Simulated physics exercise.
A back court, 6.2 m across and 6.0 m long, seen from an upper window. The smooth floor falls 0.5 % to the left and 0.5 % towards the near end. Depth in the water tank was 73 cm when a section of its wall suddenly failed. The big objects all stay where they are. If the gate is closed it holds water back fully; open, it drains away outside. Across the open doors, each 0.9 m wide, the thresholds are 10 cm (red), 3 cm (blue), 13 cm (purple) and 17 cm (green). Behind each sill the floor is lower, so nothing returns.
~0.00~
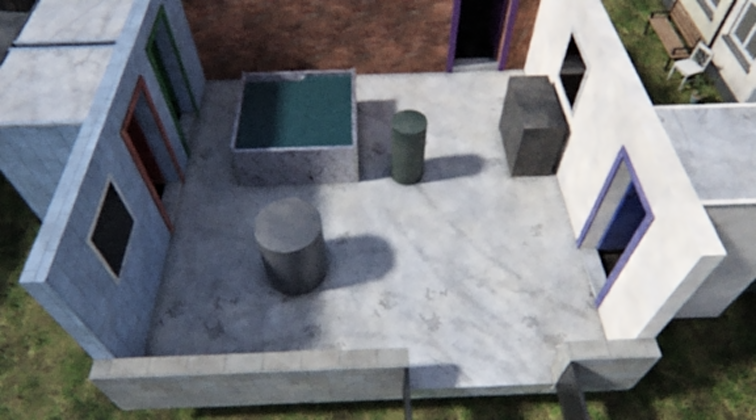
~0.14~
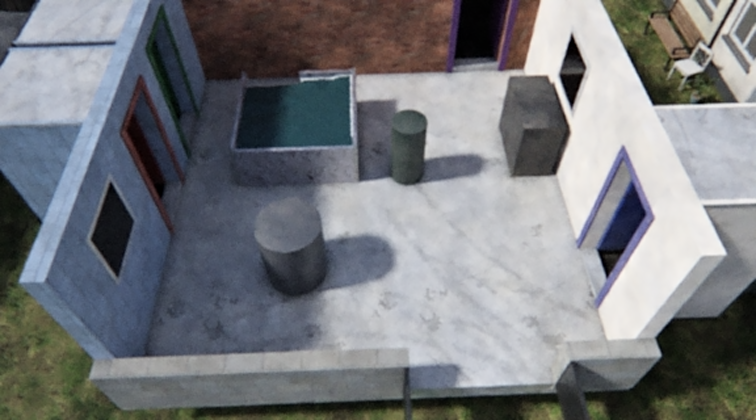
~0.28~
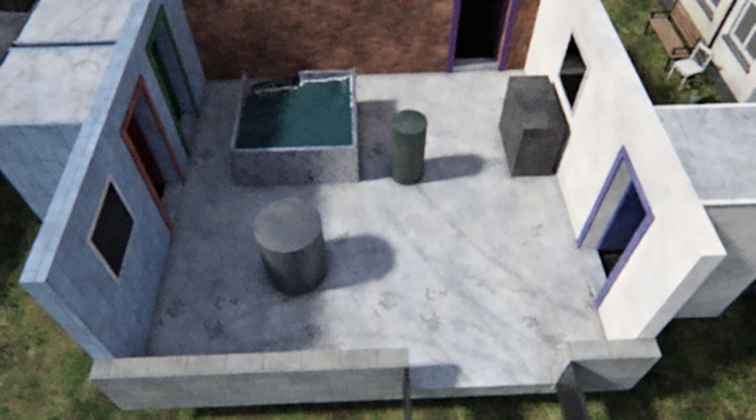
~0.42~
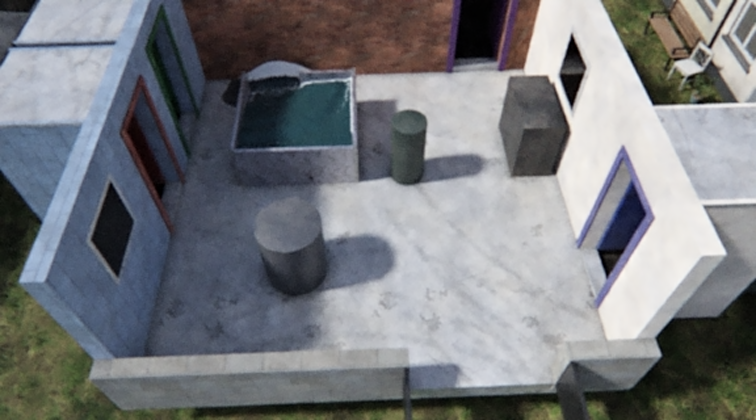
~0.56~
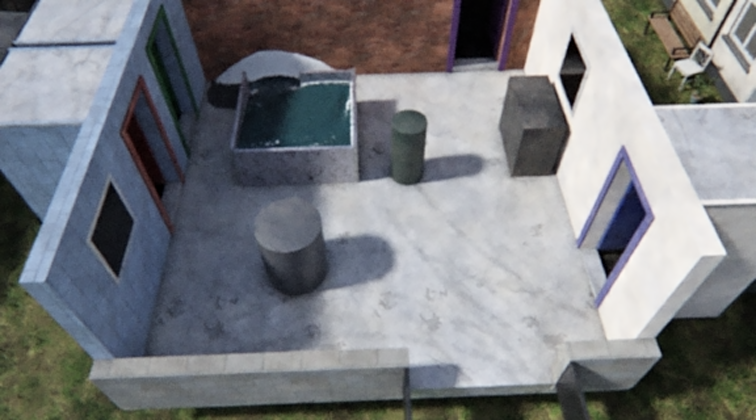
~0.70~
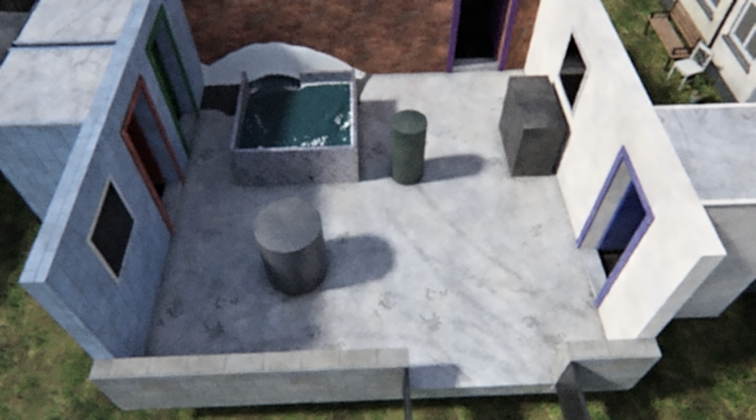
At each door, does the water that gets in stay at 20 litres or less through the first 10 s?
At the end, the red door will most likely respect the limit. The blue door will most likely bust the limit. The purple door will most likely respect the limit. The green door will most likely respect the limit.
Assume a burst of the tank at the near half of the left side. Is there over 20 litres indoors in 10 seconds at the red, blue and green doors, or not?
So red tops it, blue tops it, green tops it.
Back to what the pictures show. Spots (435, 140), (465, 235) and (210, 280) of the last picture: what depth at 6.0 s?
4, 3 and 4 cm, respectively.
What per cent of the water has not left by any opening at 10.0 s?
92 %.
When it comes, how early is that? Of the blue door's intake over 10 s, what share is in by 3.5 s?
Estimate: Around 0 per cent.
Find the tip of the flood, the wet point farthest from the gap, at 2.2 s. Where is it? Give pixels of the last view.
Around pixel (520, 73).
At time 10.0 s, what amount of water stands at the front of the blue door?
About 9.0 cm.
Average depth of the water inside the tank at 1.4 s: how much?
48 cm.
After 1.4 s water covers 20 % of the floor and is deepest (62 cm) near (206, 83); red door not reached, blue door not reached, purple door not reached, green door 9 cm at the sill, 0 L in.
After 2.2 s water covers 35 % of the floor and is deepest (46 cm) near (206, 83); red door 5 cm at the sill, 0 L in, blue door not reached, purple door 4 cm at the sill, 0 L in, green door 15 cm at the sill, 0 L in.
After 3.5 s water covers 55 % of the floor and is deepest (33 cm) near (142, 369); red door 5 cm at the sill, 0 L in, blue door not reached, purple door 5 cm at the sill, 0 L in, green door 14 cm at the sill, 1 L in.
After 6.0 s water covers 85 % of the floor and is deepest (20 cm) near (142, 369); red door 5 cm at the sill, 0 L in, blue door 2 cm at the sill, 0 L in, purple door 12 cm at the sill, 4 L in, green door 9 cm at the sill, 2 L in.
After 10.0 s water covers 100 % of the floor and is deepest (12 cm) near (139, 382); red door 5 cm at the sill, 0 L in, blue door 9 cm at the sill, 64 L in, purple door 6 cm at the sill, 5 L in, green door 6 cm at the sill, 2 L in.
